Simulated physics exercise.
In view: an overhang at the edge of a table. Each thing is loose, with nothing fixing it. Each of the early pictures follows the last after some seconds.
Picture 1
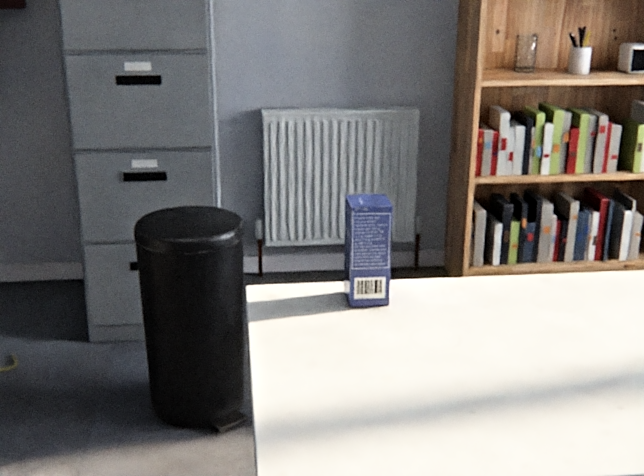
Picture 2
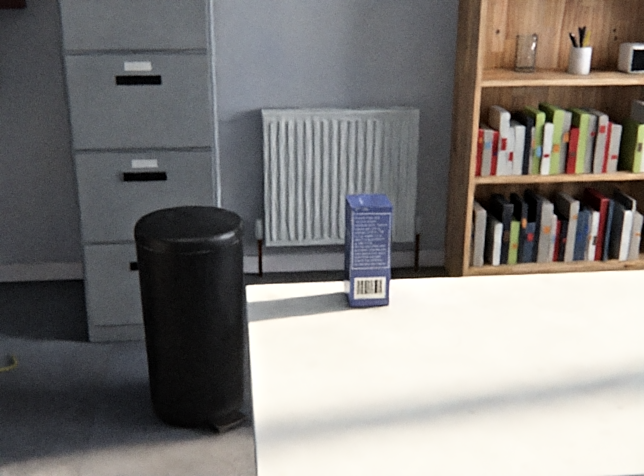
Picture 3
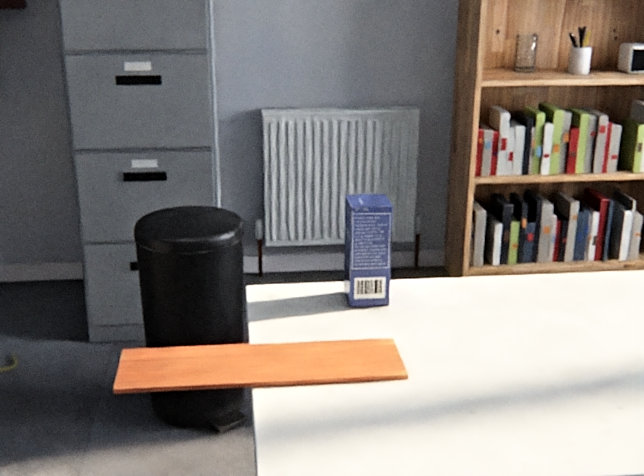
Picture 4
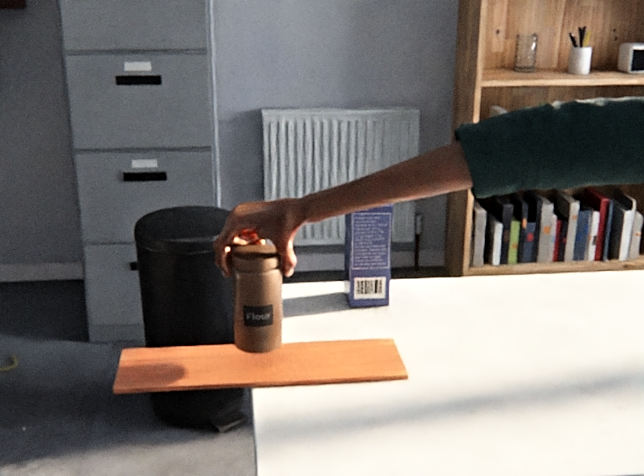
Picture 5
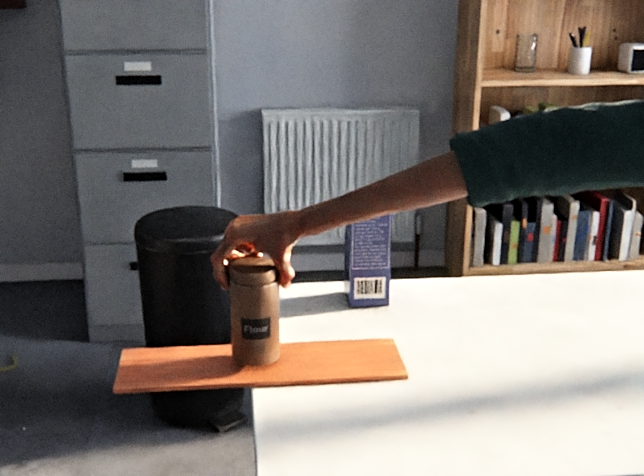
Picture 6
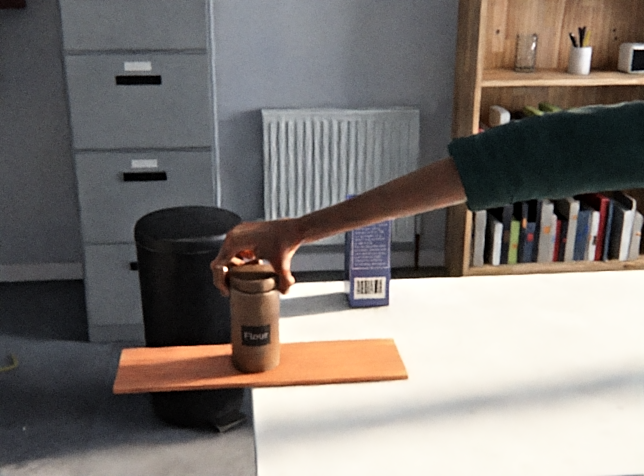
At a table's edge, an orange board appears, then a hand lowers a brown jar onto it.
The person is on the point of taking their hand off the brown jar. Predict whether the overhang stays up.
Prediction: It stays up.
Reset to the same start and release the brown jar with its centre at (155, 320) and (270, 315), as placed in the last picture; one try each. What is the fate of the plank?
On the first try it falls; on the second try it remains balanced.
Then, 0.20 s past the last view, nothing moves.
Then, 0.50 s past the last view, brown jar resting near (255, 318).
Finally, all 3 still in place. Final places as the last picture's camera would see them, brown jar near (255, 318). The plank holds.
